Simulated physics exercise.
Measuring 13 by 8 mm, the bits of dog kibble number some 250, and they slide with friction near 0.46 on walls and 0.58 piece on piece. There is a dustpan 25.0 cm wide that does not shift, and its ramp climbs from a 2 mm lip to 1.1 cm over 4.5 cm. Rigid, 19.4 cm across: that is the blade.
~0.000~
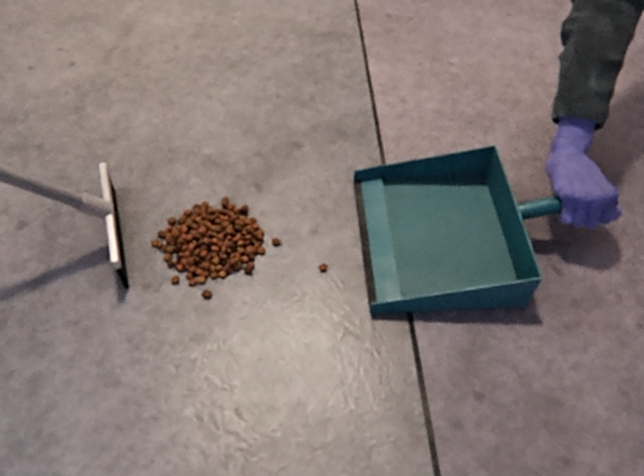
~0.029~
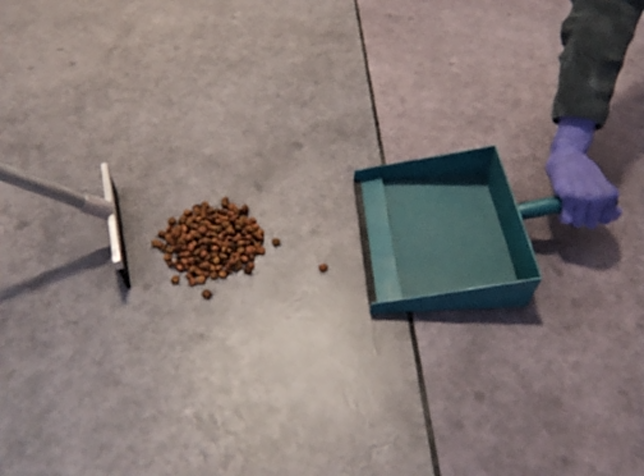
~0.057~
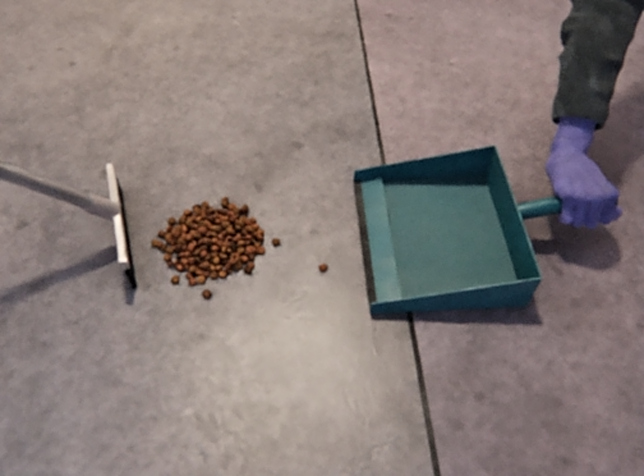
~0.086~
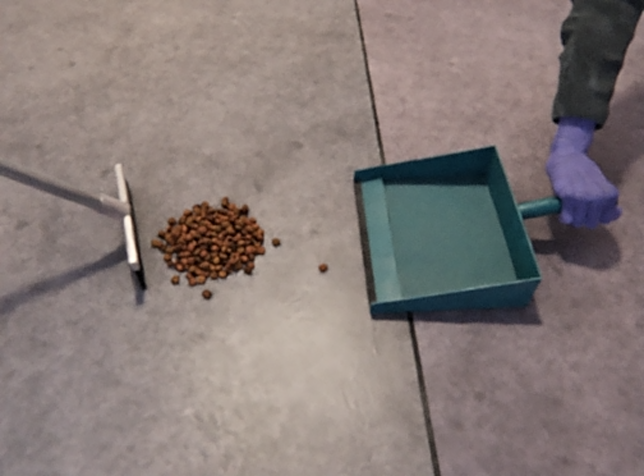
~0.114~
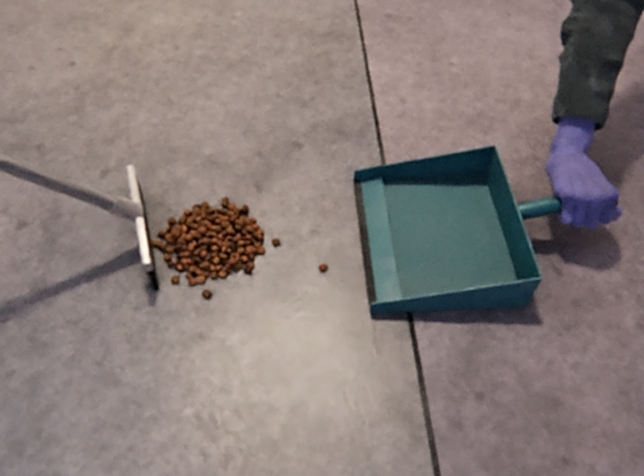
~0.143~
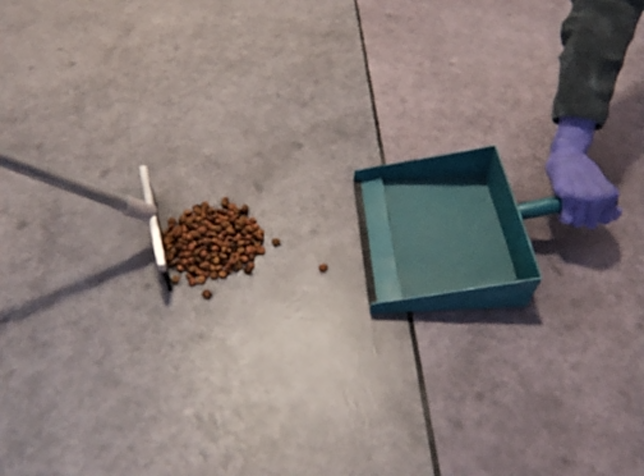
A pale, long-handled blade slid rightward across the grey floor and just reached the near edge of a pile of brown kibble, while a purple-gloved hand held a green dustpan still.
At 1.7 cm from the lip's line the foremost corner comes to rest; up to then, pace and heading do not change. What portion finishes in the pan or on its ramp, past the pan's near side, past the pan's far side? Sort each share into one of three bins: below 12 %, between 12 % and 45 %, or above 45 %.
Pan: Between 12 % and 45 %; near side: Below 12 %; far side: Below 12 %.
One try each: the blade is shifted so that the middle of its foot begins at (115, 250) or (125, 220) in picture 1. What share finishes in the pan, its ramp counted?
Some 20 and 30 per cent.
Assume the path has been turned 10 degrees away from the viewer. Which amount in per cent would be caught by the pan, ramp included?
It would be near 30 per cent.
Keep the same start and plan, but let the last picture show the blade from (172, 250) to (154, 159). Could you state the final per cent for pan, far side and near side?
Pan: 30, far side: 20, near side: 0.
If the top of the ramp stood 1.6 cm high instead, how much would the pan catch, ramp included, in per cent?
Estimate: About 20 in a hundred.
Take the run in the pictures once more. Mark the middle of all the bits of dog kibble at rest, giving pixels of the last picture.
Roughly pixel (350, 231).
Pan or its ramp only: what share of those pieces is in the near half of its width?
I'd say near 70 per cent.
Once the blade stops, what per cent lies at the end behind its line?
Estimate: Near 15 %.
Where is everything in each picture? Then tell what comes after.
Blade from (117, 264) to (105, 170), moved 0.0 cm, 0 of the pieces shifted so far; middle of the pieces at (217, 236); pan at (446, 238), in the first frame.
Blade from (119, 264) to (106, 170), moved 0.3 cm, 0 of the pieces shifted so far; middle of the pieces at (217, 236), in the second frame.
Blade from (125, 265) to (112, 171), moved 1.1 cm, 0 of the pieces shifted so far; middle of the pieces at (217, 236), in the third frame.
Blade from (135, 266) to (120, 171), moved 2.5 cm, 0 of the pieces shifted so far; middle of the pieces at (217, 236), in the fourth frame.
Blade from (148, 267) to (132, 172), moved 4.3 cm, 0 of the pieces shifted so far; middle of the pieces at (217, 236), in the fifth frame.
Blade from (163, 268) to (145, 173), moved 6.3 cm, 10 of the pieces shifted so far; middle of the pieces at (217, 236); pan at (446, 238). The blade's pace is about 0.68 m/s, heading 8 degrees towards the viewer's side, in the sixth frame.
After 0.34 s, middle of the blade 17 cm from the lip; 0 % over the lip, far side 0 %, near side 0 %.
Then, at 0.47 s, middle of the blade 8 cm from the lip; 0 % over the lip, far side 5 %, near side 0 %.
Then, at 0.73 s, middle of the blade 4 cm from the lip; 25 % over the lip, far side 5 %, near side 0 %.
At rest (1.2 s), pan 25 %, near side 0 %, far side 5 %, in front of the lip or behind the blade 65 %.
